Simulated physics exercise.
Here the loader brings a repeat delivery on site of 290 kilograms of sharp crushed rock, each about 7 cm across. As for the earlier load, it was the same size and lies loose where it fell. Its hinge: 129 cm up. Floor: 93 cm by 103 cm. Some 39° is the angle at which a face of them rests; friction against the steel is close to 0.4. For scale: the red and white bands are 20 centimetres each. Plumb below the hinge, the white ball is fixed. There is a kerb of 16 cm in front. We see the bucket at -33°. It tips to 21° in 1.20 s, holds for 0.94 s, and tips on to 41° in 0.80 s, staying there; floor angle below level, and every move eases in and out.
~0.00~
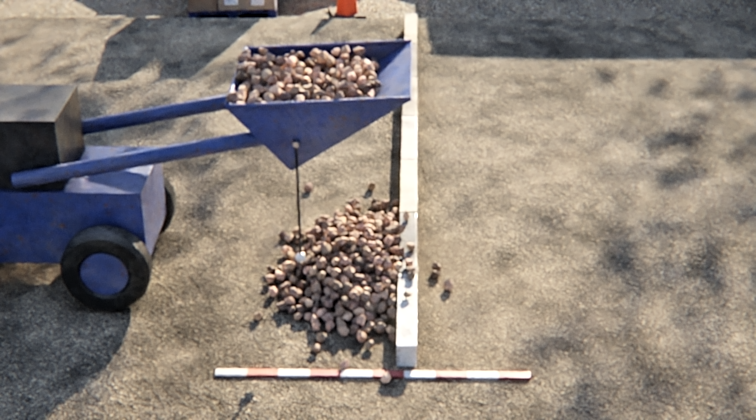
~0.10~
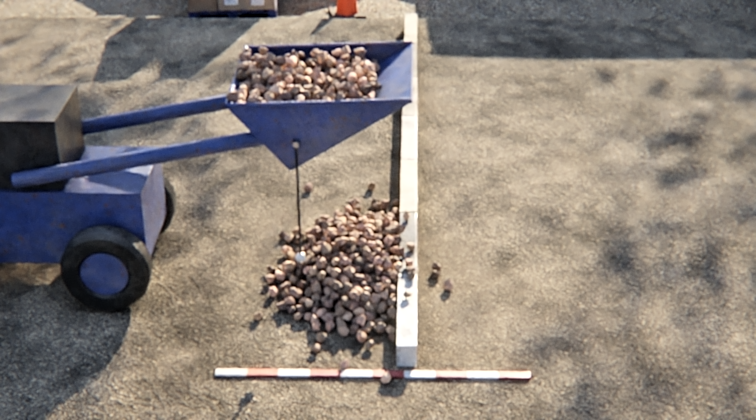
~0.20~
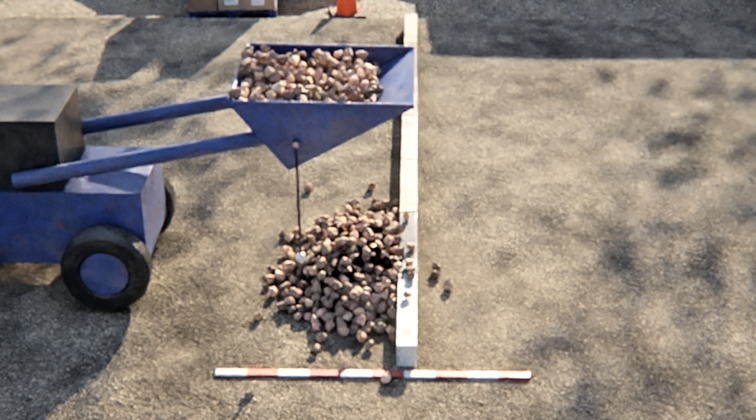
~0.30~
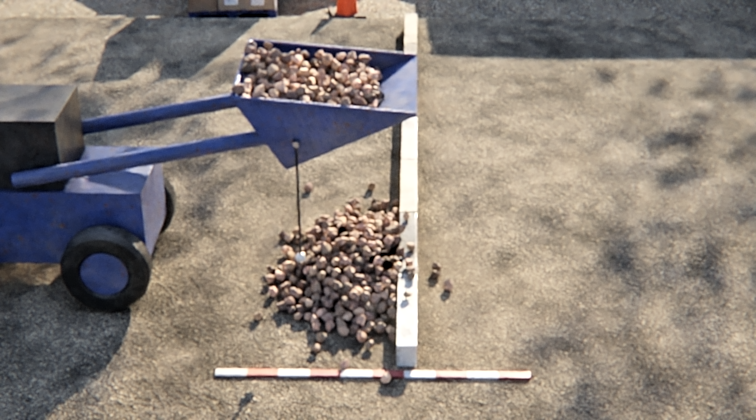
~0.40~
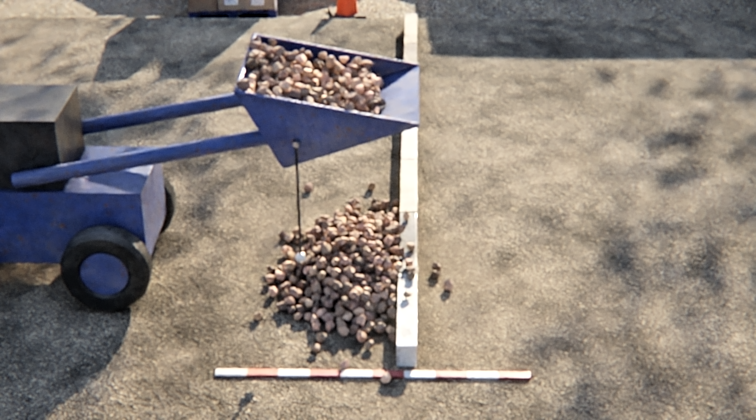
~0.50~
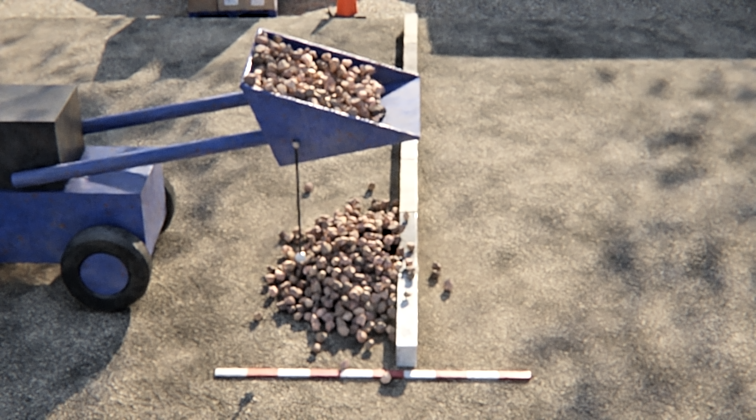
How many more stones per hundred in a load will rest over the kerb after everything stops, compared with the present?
I would say 86 per hundred.
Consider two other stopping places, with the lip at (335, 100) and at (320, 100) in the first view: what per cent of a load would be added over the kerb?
First place about 10 %, second about 0 %.
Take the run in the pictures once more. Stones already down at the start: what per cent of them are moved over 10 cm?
Near 0 per cent, I reckon.
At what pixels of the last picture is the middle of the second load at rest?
The middle lies near (445, 264) in the last picture.
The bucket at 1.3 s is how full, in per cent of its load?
I'd say about 100 per cent.
After 0.9 s the floor is at 13°; in per cent of one load, 100 in the bucket, 100 on this side of the kerb, 0 over the kerb; the foremost stones are at (421, 272).
After 1.3 s the floor is at 21°; in per cent of one load, 99 in the bucket, 100 on this side of the kerb, 0 over the kerb; the foremost stones are at (423, 227).
After 3.4 s the floor is at 41°; in per cent of one load, 0 in the bucket, 120 on this side of the kerb, 80 over the kerb; the foremost stones are at (542, 280).
After 5.9 s the floor is at 41°; in per cent of one load, 0 in the bucket, 114 on this side of the kerb, 86 over the kerb; the foremost stones are at (548, 264). Net gain over the kerb, 86.
